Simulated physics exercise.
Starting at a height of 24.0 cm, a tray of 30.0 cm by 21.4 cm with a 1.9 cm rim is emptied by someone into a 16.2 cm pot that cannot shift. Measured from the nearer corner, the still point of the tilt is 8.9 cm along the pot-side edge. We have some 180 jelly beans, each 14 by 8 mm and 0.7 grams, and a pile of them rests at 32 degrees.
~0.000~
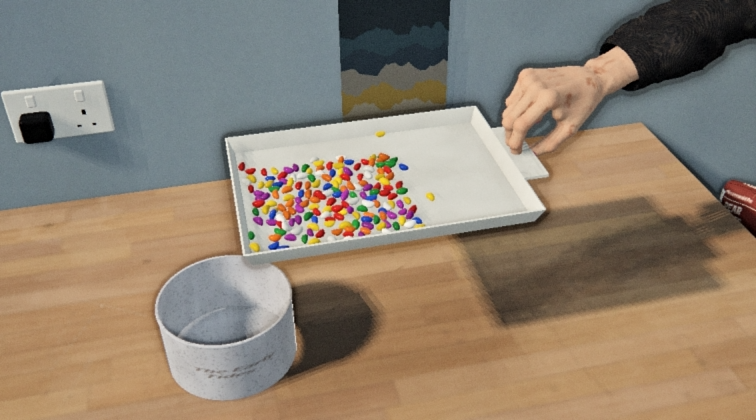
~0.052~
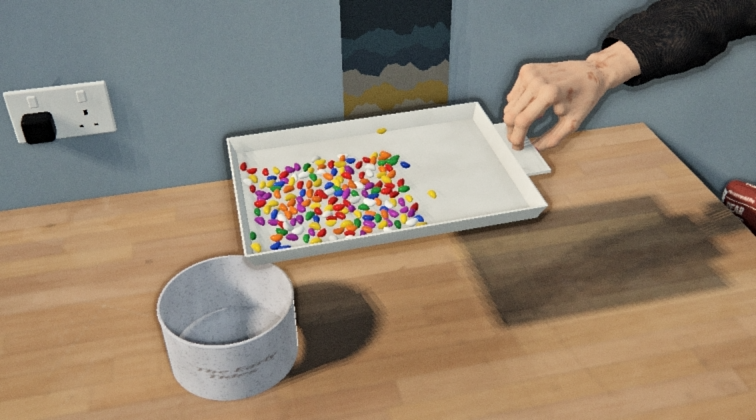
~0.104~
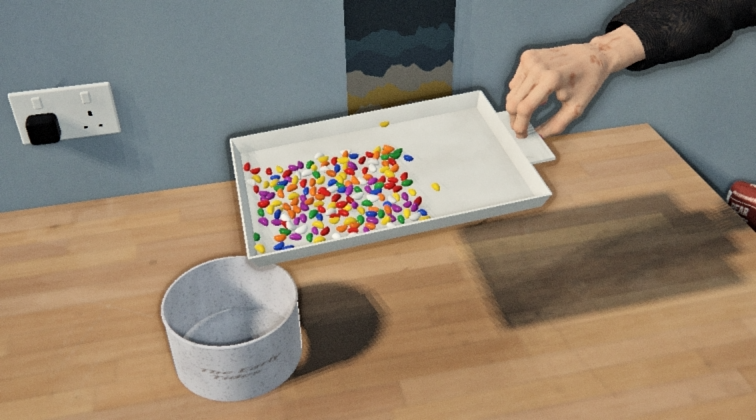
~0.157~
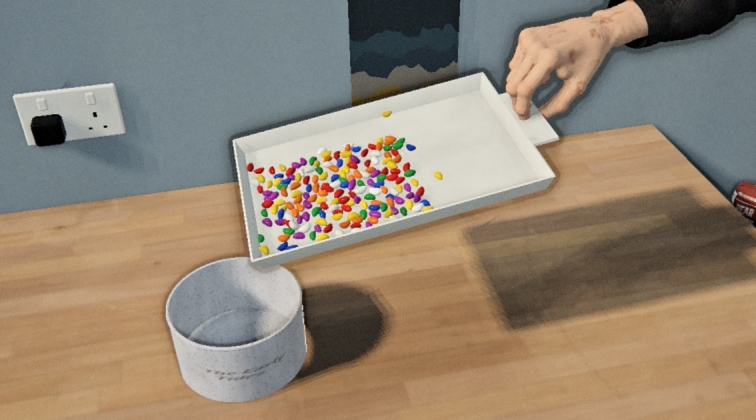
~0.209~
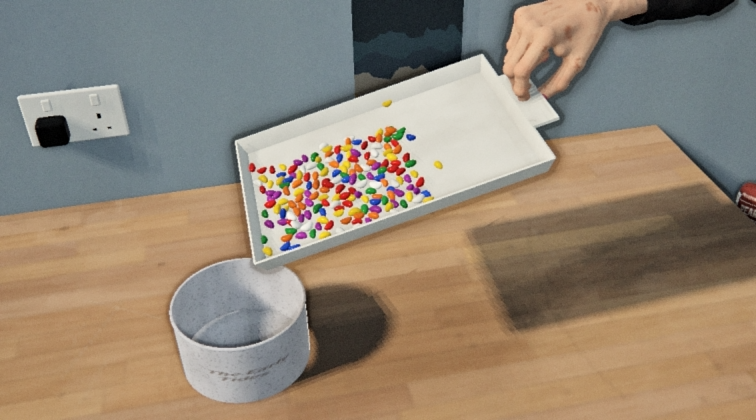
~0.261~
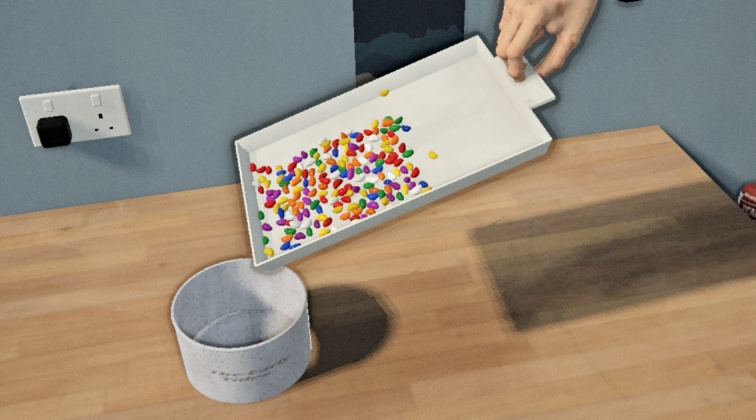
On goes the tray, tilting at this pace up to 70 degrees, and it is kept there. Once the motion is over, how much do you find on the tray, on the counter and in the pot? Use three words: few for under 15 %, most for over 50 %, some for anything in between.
Tray: Some; counter: Some; pot: Some.
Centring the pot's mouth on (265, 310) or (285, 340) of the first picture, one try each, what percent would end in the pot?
Spot one: Some 35 per cent; spot two: Some 25 per cent.
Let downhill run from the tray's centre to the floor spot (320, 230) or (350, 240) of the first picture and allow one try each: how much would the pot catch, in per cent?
The share comes to roughly 0 in a hundred, then roughly 0 in a hundred.
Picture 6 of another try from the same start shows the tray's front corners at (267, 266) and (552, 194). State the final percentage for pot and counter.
You'd end with pot at 0 and counter at 90.
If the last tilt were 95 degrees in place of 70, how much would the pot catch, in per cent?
Near 50 %, then.
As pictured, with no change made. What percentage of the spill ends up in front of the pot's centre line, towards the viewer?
Share: Some 90 %.
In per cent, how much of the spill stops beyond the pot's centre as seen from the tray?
Around 70 per cent, give or take.
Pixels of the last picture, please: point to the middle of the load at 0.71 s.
I reckon close to (258, 215).
After 0.53 s, tilt 44 degrees; the tray holds 100 %, the pot 0 %.
After 0.71 s, tilt 61 degrees; the tray holds 90 %, the pot 0 %.
After 1.01 s, tilt 70 degrees; the tray holds 40 %, the pot 20 %.
In the end, at 2.2 s, tray 25 %, counter 40 %, pot 40 %.
